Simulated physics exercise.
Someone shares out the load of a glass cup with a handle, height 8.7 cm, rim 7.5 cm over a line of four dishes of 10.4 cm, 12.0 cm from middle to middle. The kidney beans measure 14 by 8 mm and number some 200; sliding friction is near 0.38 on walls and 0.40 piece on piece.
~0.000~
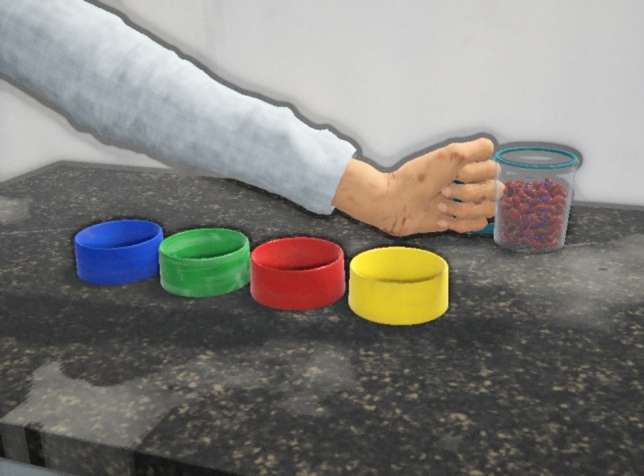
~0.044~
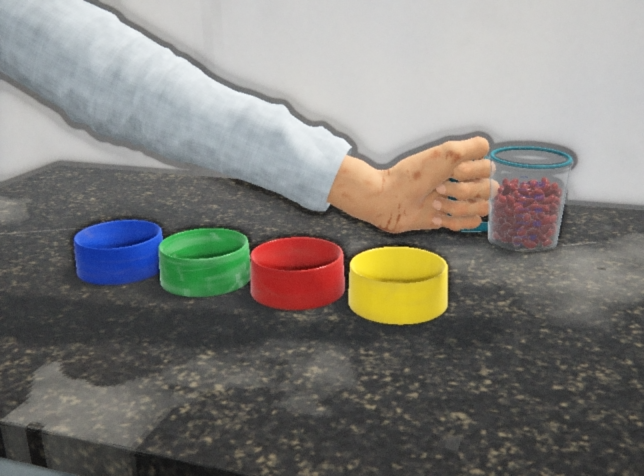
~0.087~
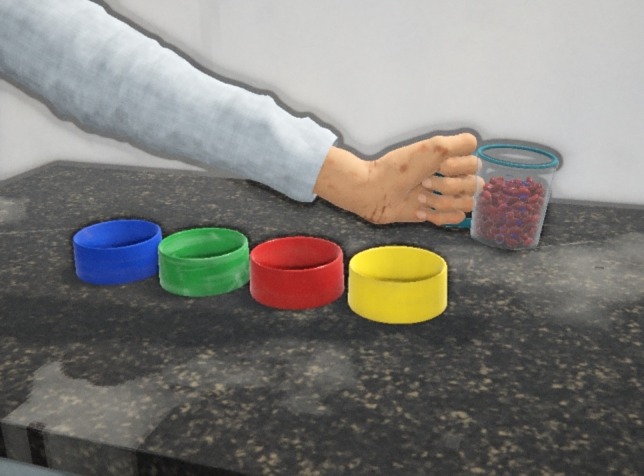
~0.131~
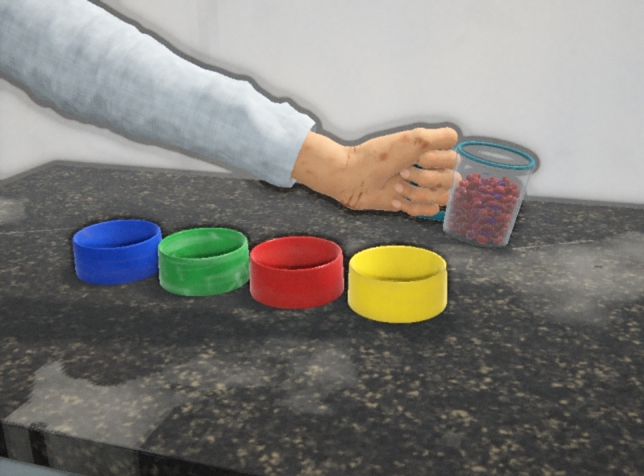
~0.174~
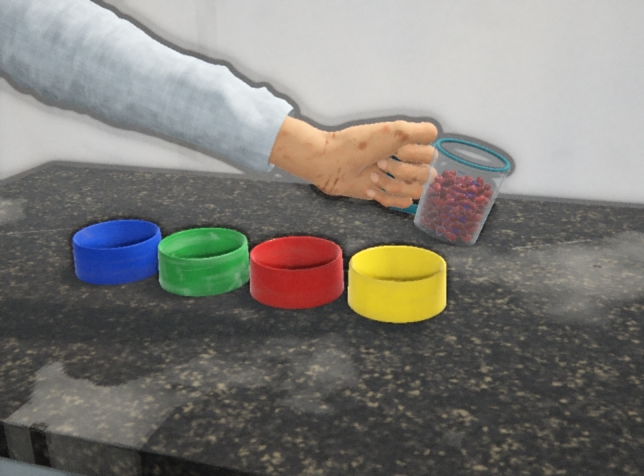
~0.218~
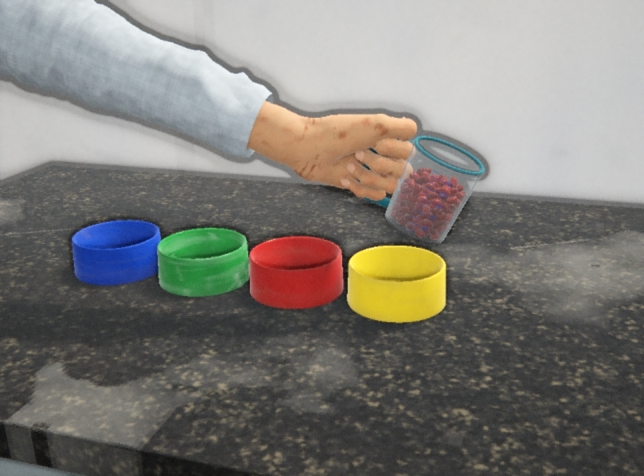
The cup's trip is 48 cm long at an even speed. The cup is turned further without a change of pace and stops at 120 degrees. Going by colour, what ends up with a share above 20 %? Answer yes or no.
Red no, blue no, green yes, yellow no, counter yes.
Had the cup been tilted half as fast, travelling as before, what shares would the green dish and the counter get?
Then: Green 40, counter 50.
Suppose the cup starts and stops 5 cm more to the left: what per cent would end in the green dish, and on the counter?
Green 0; counter 0.
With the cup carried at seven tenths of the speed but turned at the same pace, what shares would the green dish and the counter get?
In that case green 70; counter 20.
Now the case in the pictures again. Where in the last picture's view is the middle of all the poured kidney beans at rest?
Near (174, 266).
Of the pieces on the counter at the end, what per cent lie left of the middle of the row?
Roughly 100 per cent.
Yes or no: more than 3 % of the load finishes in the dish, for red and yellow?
Red no; yellow no.
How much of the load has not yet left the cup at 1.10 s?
Some 45 per cent of the load.
After 0.55 s, tilt 71 degrees; cup holds 100 %.
Then, at 0.77 s, tilt 103 degrees; cup holds 95 %, green 5 %.
After 1.10 s, tilt 120 degrees; cup holds 45 %, blue 15 %, green 15 %.
At rest (2.4 s), red 0 %, blue 15 %, green 40 %, yellow 0 %, counter 50 %.
